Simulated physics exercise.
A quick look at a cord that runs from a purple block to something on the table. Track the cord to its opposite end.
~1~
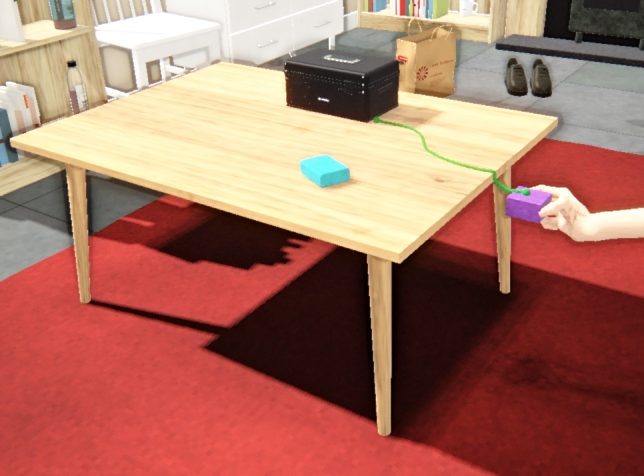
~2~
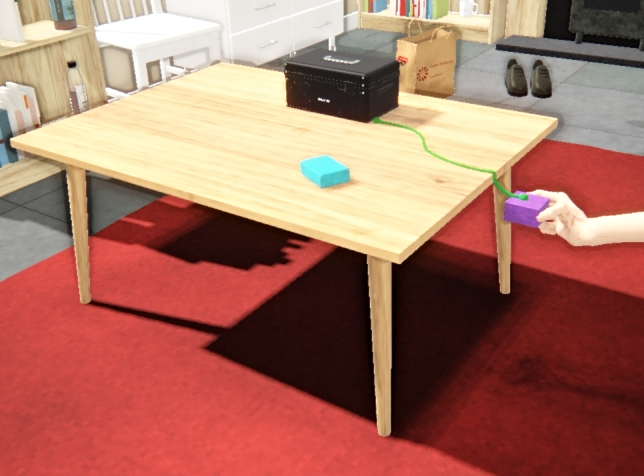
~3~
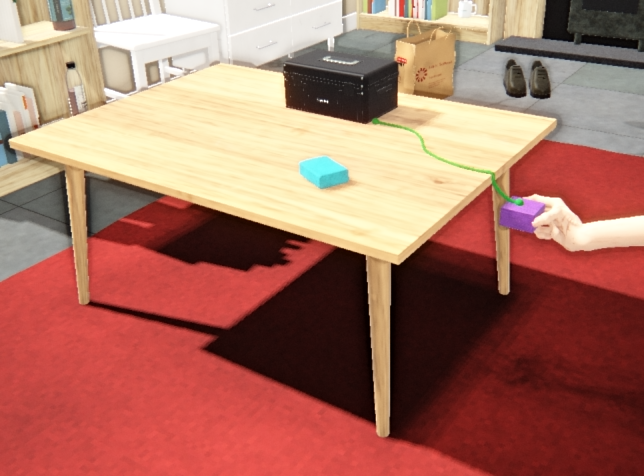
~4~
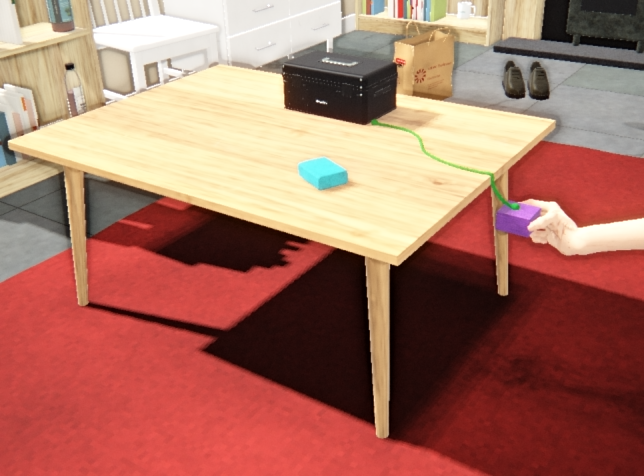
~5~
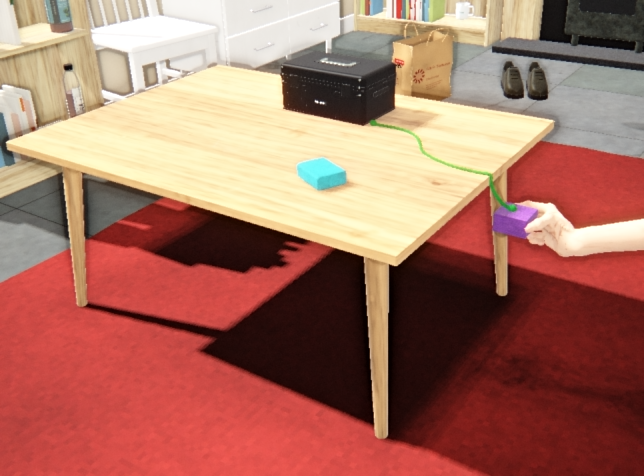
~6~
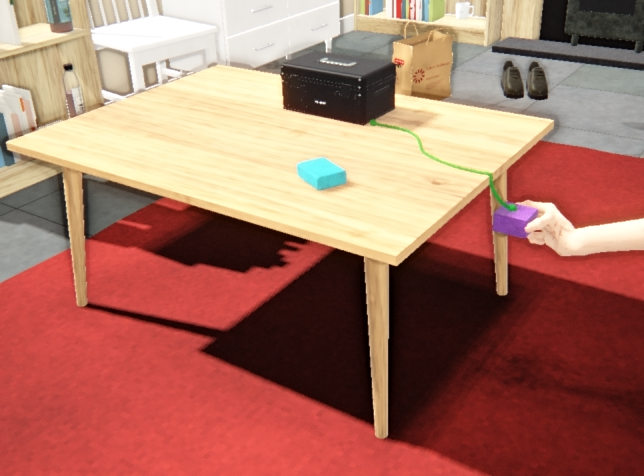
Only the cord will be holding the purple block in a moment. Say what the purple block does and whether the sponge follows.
The purple block stays suspended; the sponge stays put.
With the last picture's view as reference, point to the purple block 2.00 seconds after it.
At that time it sits close to pixel (476, 227).
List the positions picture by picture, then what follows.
Purple block (529, 204); black toolbox (341, 59); sponge (324, 163), in the first picture.
Purple block (527, 209), in the second picture.
Purple block (522, 214), in the third picture.
Purple block (518, 218); cord through (415, 134) (428, 154), in the fourth picture.
Purple block (515, 220); cord through (413, 135) (427, 155), in the fifth picture.
Purple block (515, 219); black toolbox (337, 62); sponge (321, 166); cord tied to the toolbox, with little slack, in the sixth picture.
Then, 1.02 s later than the last view, block above the floor near (485, 240); toolbox as before; sponge as before.
Then, 2.00 s later than the last view, block above the floor near (475, 227); toolbox as before; sponge as before.
Finally, block above the floor near (474, 222); toolbox as before; sponge as before. The purple block hangs in the air and the sponge remains where it stands.
